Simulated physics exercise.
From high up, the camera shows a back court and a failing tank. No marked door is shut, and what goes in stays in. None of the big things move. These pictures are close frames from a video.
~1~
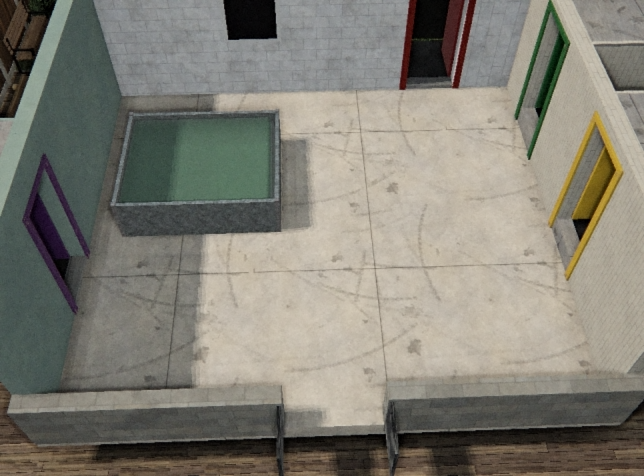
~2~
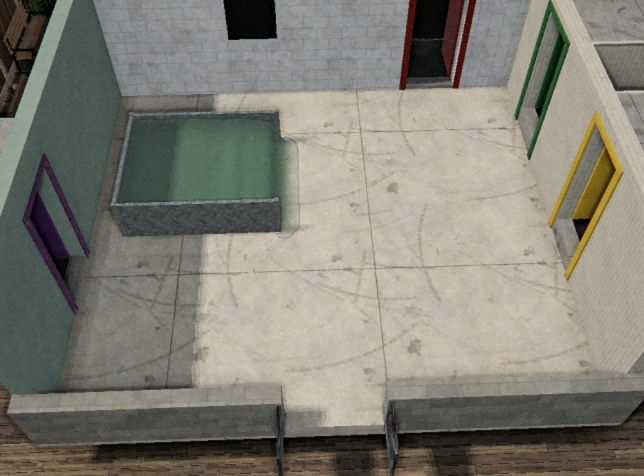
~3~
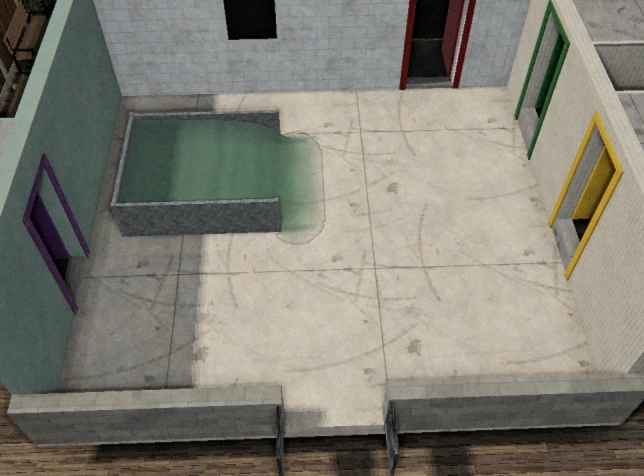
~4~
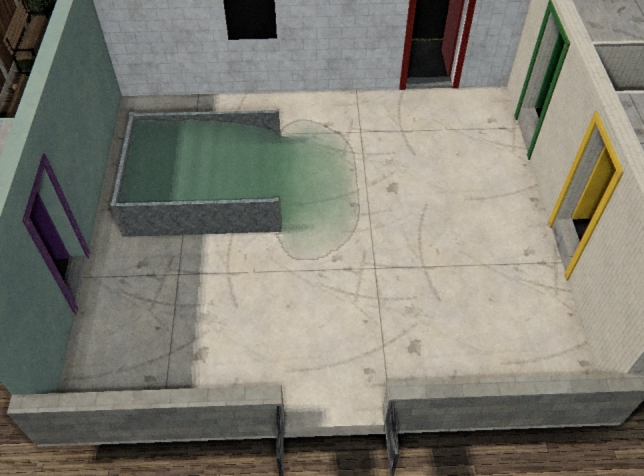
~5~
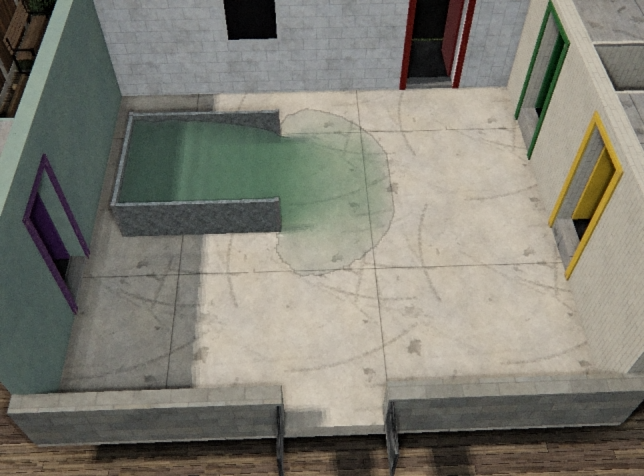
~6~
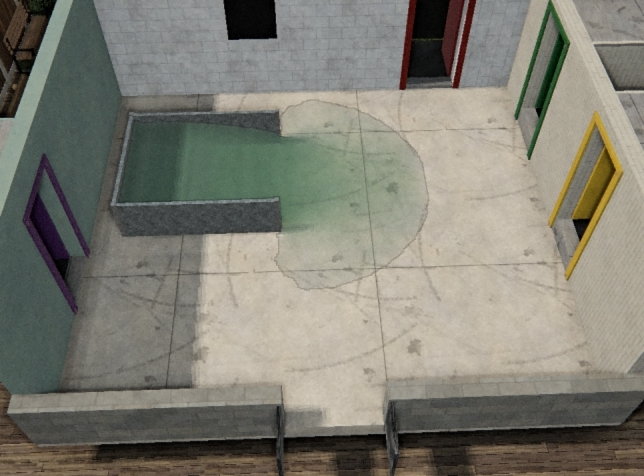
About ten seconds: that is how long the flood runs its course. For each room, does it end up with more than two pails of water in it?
Result: The purple door keeps inside the allowance there; the green door keeps inside the allowance there; the red door exceeds the allowance there; the yellow door keeps inside the allowance there.
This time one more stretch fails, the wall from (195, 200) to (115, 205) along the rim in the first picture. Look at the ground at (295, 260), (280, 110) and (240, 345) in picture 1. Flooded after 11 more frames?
Point by point: Untouched, untouched and swamped.
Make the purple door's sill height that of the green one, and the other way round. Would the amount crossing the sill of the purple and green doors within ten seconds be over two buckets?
Result - purple door: Misses the threshold; green door: Clears the threshold.
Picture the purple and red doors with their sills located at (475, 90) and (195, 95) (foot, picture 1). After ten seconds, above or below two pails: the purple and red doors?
So the purple one runs past it while the red one keeps within it.
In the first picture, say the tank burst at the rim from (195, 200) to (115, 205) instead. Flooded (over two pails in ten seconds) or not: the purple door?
I'd say the purple door crosses the line.
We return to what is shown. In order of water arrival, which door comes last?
Looks like the purple one.
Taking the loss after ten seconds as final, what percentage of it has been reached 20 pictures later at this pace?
I'd estimate close to 5 per cent.
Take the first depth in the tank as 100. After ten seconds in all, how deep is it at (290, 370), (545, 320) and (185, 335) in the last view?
Respectively 10, 16 and 6 per cent.
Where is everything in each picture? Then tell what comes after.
In the first frame, the open tank at (201, 159) is whole and still.
In the second frame, water pours out at (277, 175) and has run to (282, 235).
In the third frame, water pours out at (277, 177) and has run to (308, 237).
In the fourth frame, the front is at (320, 252), out from the gap at (277, 177).
In the fifth frame, the front is at (373, 241), out from the gap at (277, 178).
In the sixth frame, water pours out at (277, 178) and has run to (415, 158).
A moment on, water covers 40 % of the floor; the purple door not reached, the green door wet at the sill, nothing in, the red door not reached, the yellow door not reached.
Next, water covers 50 % of the floor; the purple door not reached, the green door wet at the sill, nothing in, the red door wet at the sill, nothing in, the yellow door wet at the sill, nothing in.
Then, water covers 55 % of the floor; the purple door not reached, the green door wet at the sill, nothing in, the red door under two buckets in, the yellow door wet at the sill, nothing in.
Later, water covers 70 % of the floor; the purple door not reached, the green door wet at the sill, nothing in, the red door over two buckets in, the yellow door wet at the sill, nothing in.
In the end, water covers 95 % of the floor; the purple door under two buckets in, the green door wet at the sill, nothing in, the red door over two buckets in, the yellow door wet at the sill, nothing in.
